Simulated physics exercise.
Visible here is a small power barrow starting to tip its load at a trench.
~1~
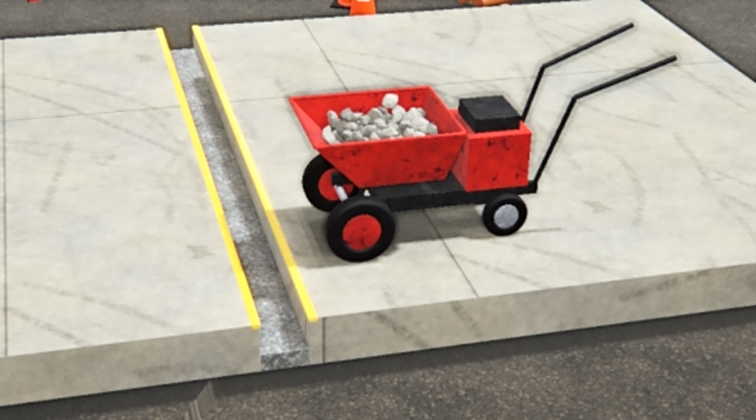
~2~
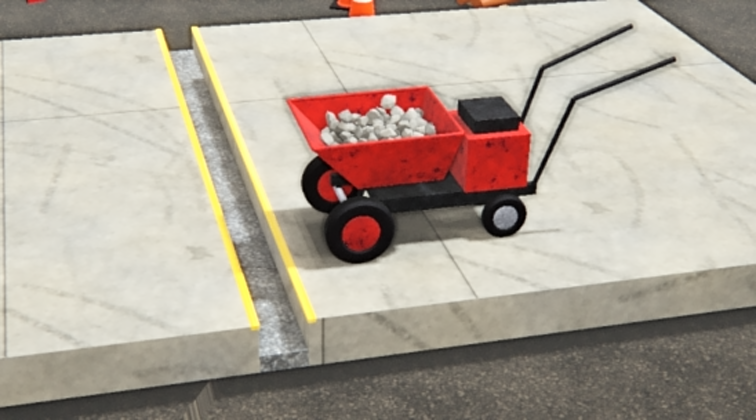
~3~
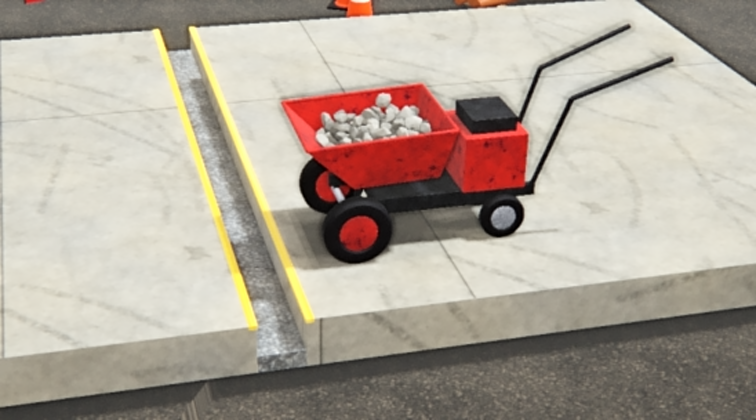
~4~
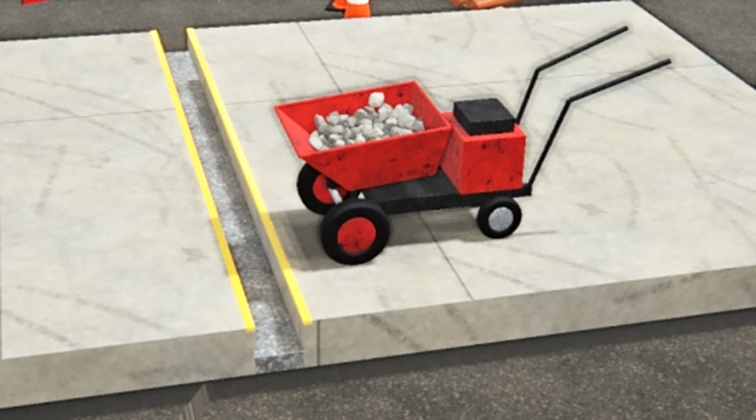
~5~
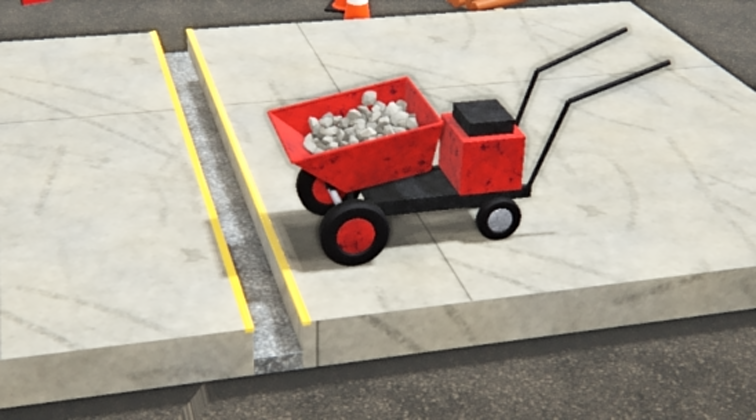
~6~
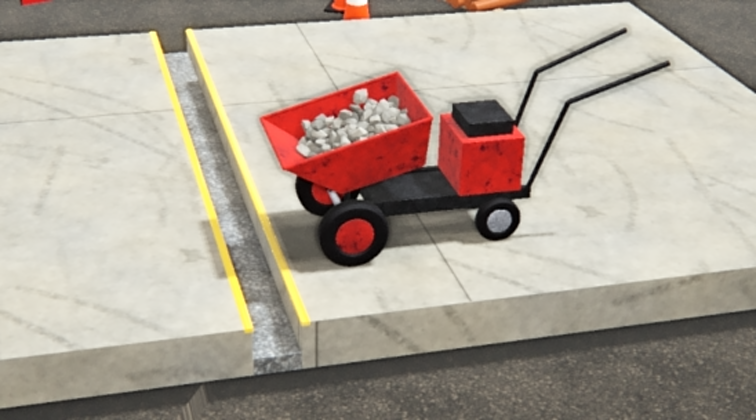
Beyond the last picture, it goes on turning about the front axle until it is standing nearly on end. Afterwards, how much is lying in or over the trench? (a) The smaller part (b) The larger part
(a) The smaller part.
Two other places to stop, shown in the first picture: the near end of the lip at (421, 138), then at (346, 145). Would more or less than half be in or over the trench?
Well, parked at the first spot it'd be short of the halfway mark, and at the second it'd be past the halfway mark.
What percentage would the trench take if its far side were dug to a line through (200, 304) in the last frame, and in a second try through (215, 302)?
About 100 and 80 per cent.
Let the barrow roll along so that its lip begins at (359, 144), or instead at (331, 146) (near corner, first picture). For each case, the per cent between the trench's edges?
Approximately 80 per cent and 60 per cent, in that order.
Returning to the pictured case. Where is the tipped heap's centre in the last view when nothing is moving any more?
Near pixel (208, 248).
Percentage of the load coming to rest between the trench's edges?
I'd put that share near 20 per cent.
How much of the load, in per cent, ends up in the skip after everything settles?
About 25 in a hundred.
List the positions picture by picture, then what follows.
Lip of the skip (315, 148), level; top of the load (383, 128), broken stones; first edge of the trench (302, 289); far edge (247, 296), the trench under half as wide as the skip, and about half as deep as wide, in the first frame.
Lip of the skip (313, 150), level; top of the load (379, 129), in the second frame.
Lip of the skip (308, 152), tipped barely; top of the load (389, 130), in the third frame.
Lip of the skip (300, 157), tipped a little; top of the load (387, 128), in the fourth frame.
Lip of the skip (293, 162), tipped a little; top of the load (380, 127), in the fifth frame.
Lip of the skip (284, 169), tipped clearly; top of the load (373, 125); first edge of the trench (294, 293); far edge (239, 299), in the sixth frame.
Just after the last frame, skip tipped steeply; every one in the skip.
A moment on, skip tipped steeply; almost all in the skip; just a few in or heaped over the trench; about a tenth beyond it; just a few falling.
Further on, skip tipped right over; roughly a third in the skip; about a tenth in or heaped over the trench; roughly half beyond it.
When it is over, skip tipped right over; roughly a quarter in the skip; roughly a quarter in or heaped over the trench; roughly half beyond it.
